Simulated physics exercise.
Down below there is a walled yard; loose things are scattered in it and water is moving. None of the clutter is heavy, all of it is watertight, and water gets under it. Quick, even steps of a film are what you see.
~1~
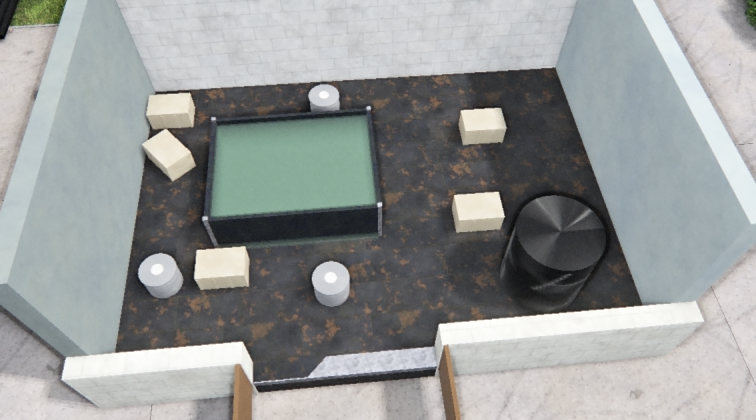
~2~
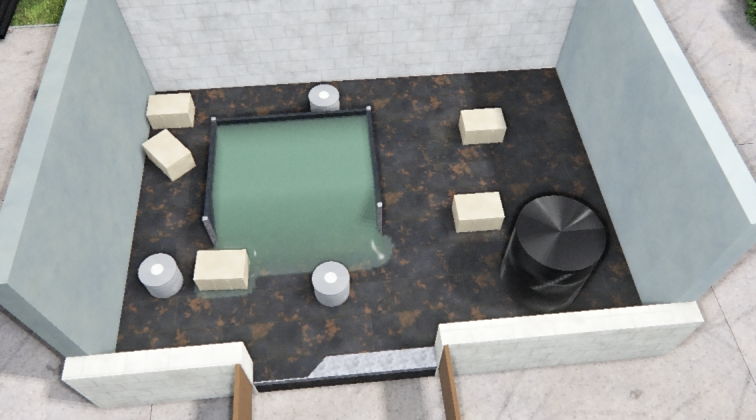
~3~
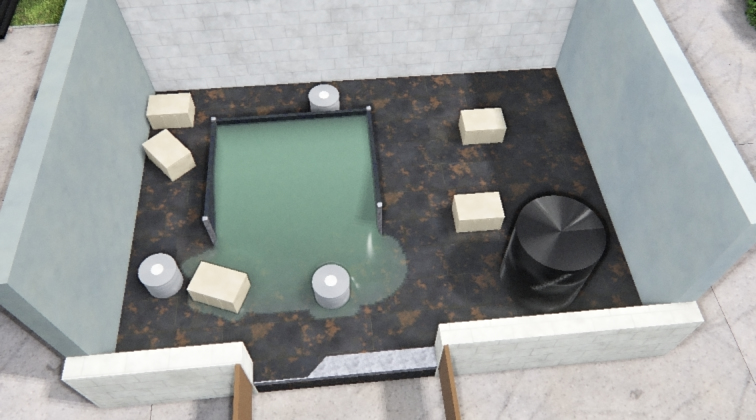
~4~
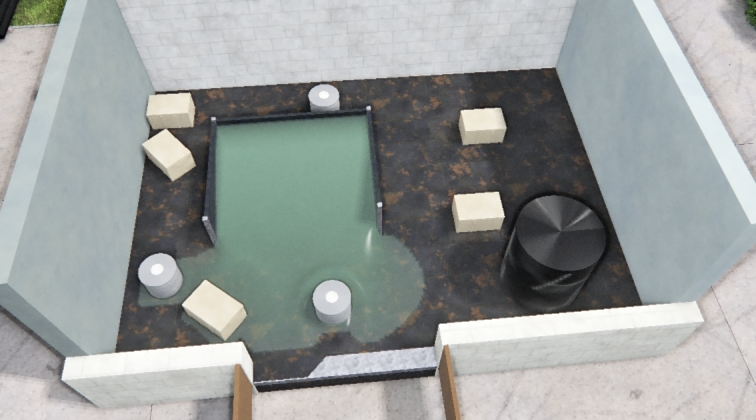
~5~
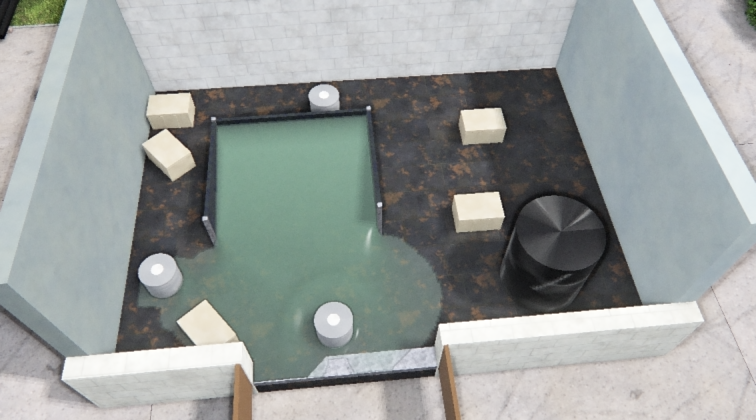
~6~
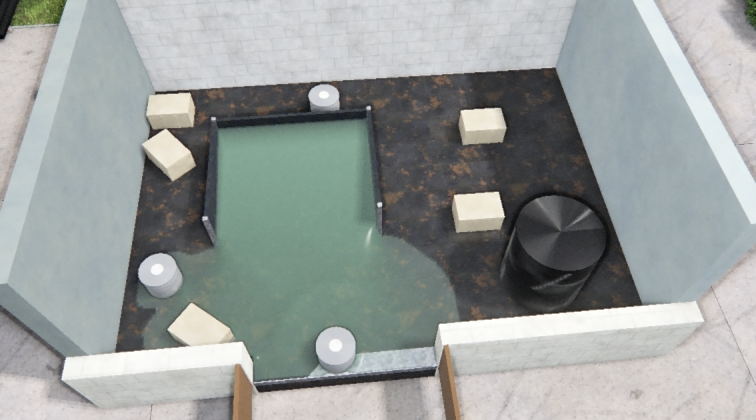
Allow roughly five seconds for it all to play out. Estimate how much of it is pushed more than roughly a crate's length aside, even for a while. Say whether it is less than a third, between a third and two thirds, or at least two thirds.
It is between a third and two thirds.
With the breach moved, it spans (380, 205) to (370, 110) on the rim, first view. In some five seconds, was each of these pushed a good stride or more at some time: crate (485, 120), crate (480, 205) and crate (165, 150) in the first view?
Results in order: Moved that far / moved that far / stayed within it.
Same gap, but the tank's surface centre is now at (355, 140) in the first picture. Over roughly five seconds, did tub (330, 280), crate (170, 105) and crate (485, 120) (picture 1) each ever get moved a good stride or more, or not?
Far enough, Not far, Not far.
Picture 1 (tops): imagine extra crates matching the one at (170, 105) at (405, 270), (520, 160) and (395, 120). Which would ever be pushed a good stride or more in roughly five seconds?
Okay, in order the twins go a long way, nowhere much, nowhere much.
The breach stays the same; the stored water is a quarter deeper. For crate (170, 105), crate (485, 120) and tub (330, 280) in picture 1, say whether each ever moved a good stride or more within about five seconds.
Well, one by one: Carried that far, not carried that far, carried that far.
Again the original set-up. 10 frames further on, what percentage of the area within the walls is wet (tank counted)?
40 per cent.
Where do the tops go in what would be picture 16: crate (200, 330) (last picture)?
I'd put it at about (141, 286).
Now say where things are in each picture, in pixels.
The first frame shows a crate at (220, 262) rests on the ground; a tub at (330, 278) rests on the ground; 0 of 8 have shifted.
The second frame shows a crate at (220, 264) rests on the ground; a tub at (330, 278), on the bottom; 0 of 8 have shifted.
The third frame shows a crate at (217, 282), on the bottom, close to its start; a tub at (331, 281), on the bottom, close to its start; 1 of 8 have shifted.
The fourth frame shows a crate at (212, 305) rests on the ground, a stride from its start; a tub at (332, 297) rests on the ground, close to its start; 2 of 8 have shifted.
The fifth frame shows a crate at (206, 328), on the bottom, a stride from its start; a tub at (333, 320), on the bottom, a stride from its start; 2 of 8 have shifted.
The sixth frame shows a crate at (199, 329), on the bottom, a stride from its start; a tub at (335, 345) rests on the ground, a stride from its start; 2 of 8 have shifted.
A moment on, 2 of 8 are well off their spots; 1 afloat.
Next, 2 of 8 are well off their spots; 1 afloat.
Later, 4 of 8 are well off their spots; 1 afloat.
In the end, 5 of 8 are well off their spots, and 5 have been at some point; 2 afloat.
